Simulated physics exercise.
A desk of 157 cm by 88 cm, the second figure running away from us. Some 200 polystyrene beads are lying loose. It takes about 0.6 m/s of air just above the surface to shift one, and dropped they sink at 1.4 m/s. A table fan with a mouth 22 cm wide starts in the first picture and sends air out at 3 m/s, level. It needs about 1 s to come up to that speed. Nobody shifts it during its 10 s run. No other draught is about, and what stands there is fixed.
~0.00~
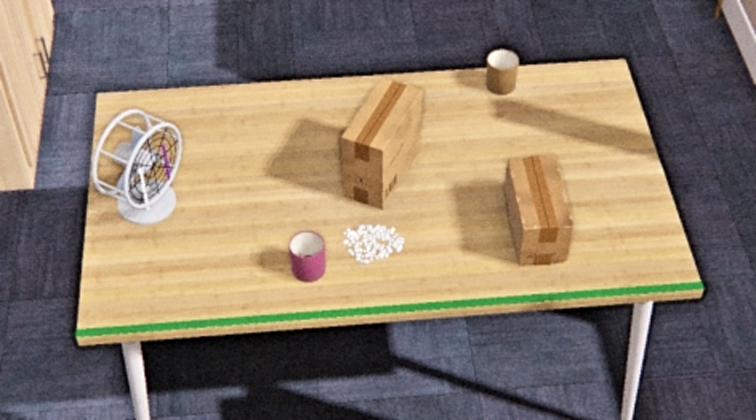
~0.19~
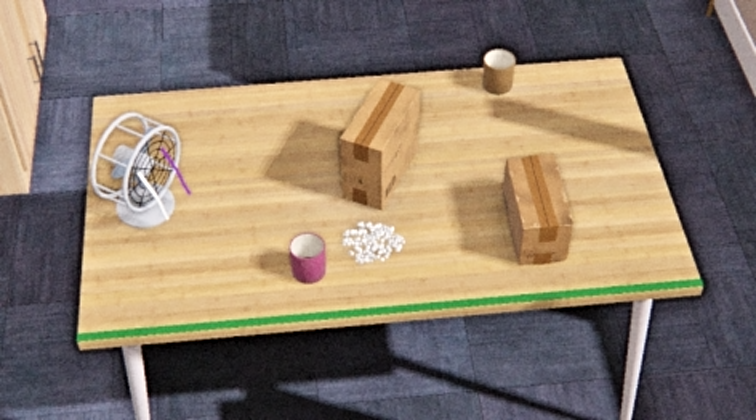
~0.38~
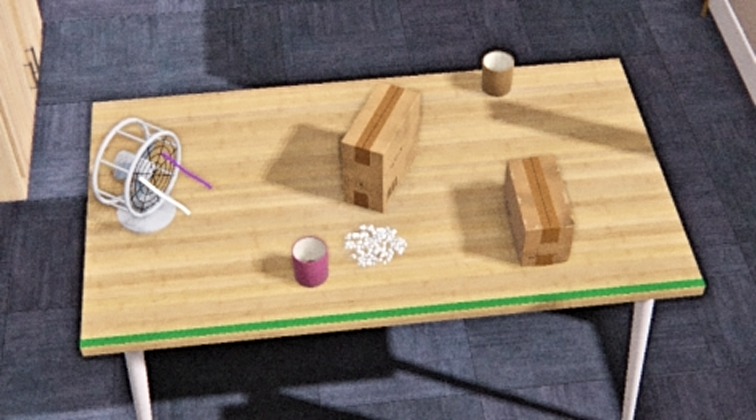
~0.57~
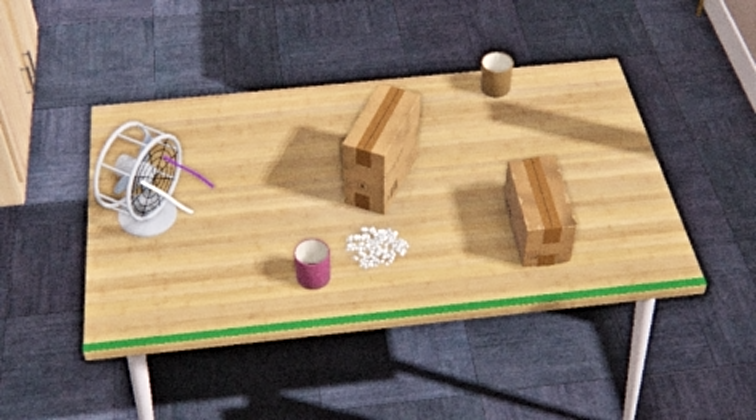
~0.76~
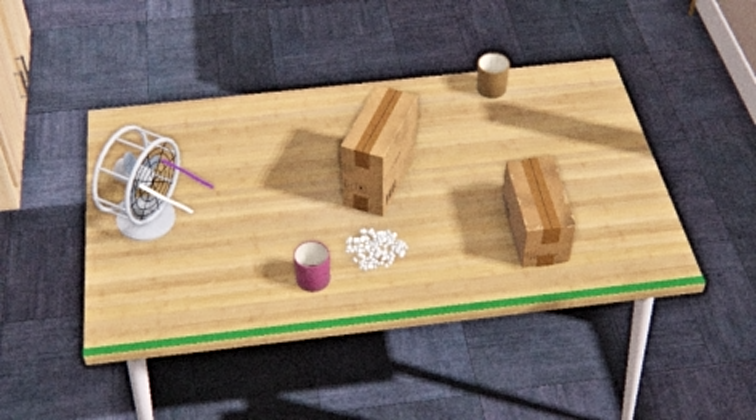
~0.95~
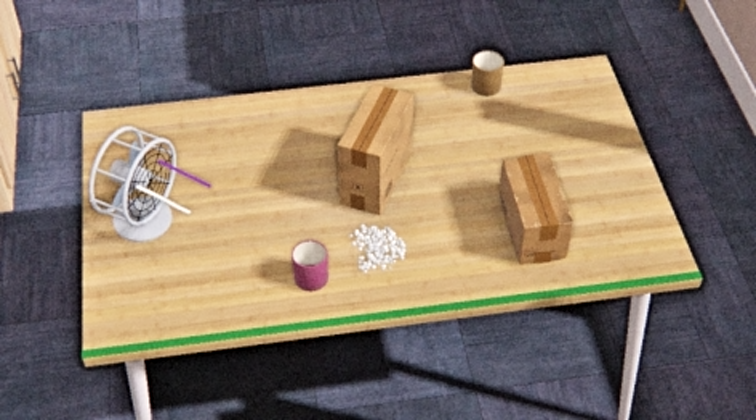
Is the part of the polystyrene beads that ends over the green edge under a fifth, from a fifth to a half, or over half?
By then from a fifth to a half are over the green edge.
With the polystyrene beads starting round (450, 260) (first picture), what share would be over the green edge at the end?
It would be near 60 %.
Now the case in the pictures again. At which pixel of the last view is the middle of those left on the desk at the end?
Near (487, 174).
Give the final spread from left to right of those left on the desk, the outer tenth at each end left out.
Roughly 10 cm.
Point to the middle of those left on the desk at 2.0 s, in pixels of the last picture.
Near (488, 180).
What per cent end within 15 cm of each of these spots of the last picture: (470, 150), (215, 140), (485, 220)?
In turn about 40 %, 0 %, 30 %.
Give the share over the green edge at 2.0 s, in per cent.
Some 30 per cent.
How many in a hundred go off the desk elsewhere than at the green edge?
About 0 %.
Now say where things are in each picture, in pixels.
In the first picture, the middle of the polystyrene beads is near (373, 242), none has stirred yet and the mouth of the table fan is at (138, 159).
In the second picture, the middle of the polystyrene beads is near (373, 242), none has stirred yet and the green edge is centred on (396, 314).
In the third picture, the middle of the polystyrene beads is near (375, 245), none has stirred yet, the top of a mug is at (310, 250) and the top of a box is at (381, 116).
In the fourth picture, the middle of the polystyrene beads is near (376, 246) and none has stirred yet.
In the fifth picture, the middle of the polystyrene beads is near (376, 248) and none has stirred yet.
In the sixth picture, the middle of the polystyrene beads is near (377, 246), the farthest in sight from the table fan is at (402, 258) and about 30 % have left their places.
After 2.0 s, 26 % are over the green edge; the middle of those still in play is near (485, 181); 54 % have settled or left.
After 3.2 s, 28 % are over the green edge; the middle of those still in play is near (487, 174); 84 % have settled or left.
After 5.5 s, 31 % are over the green edge; the middle of those still in play is near (487, 174); 89 % have settled or left.
After 10.0 s, at the end, 32 % are over the green edge; the middle of those still in play is near (487, 174).
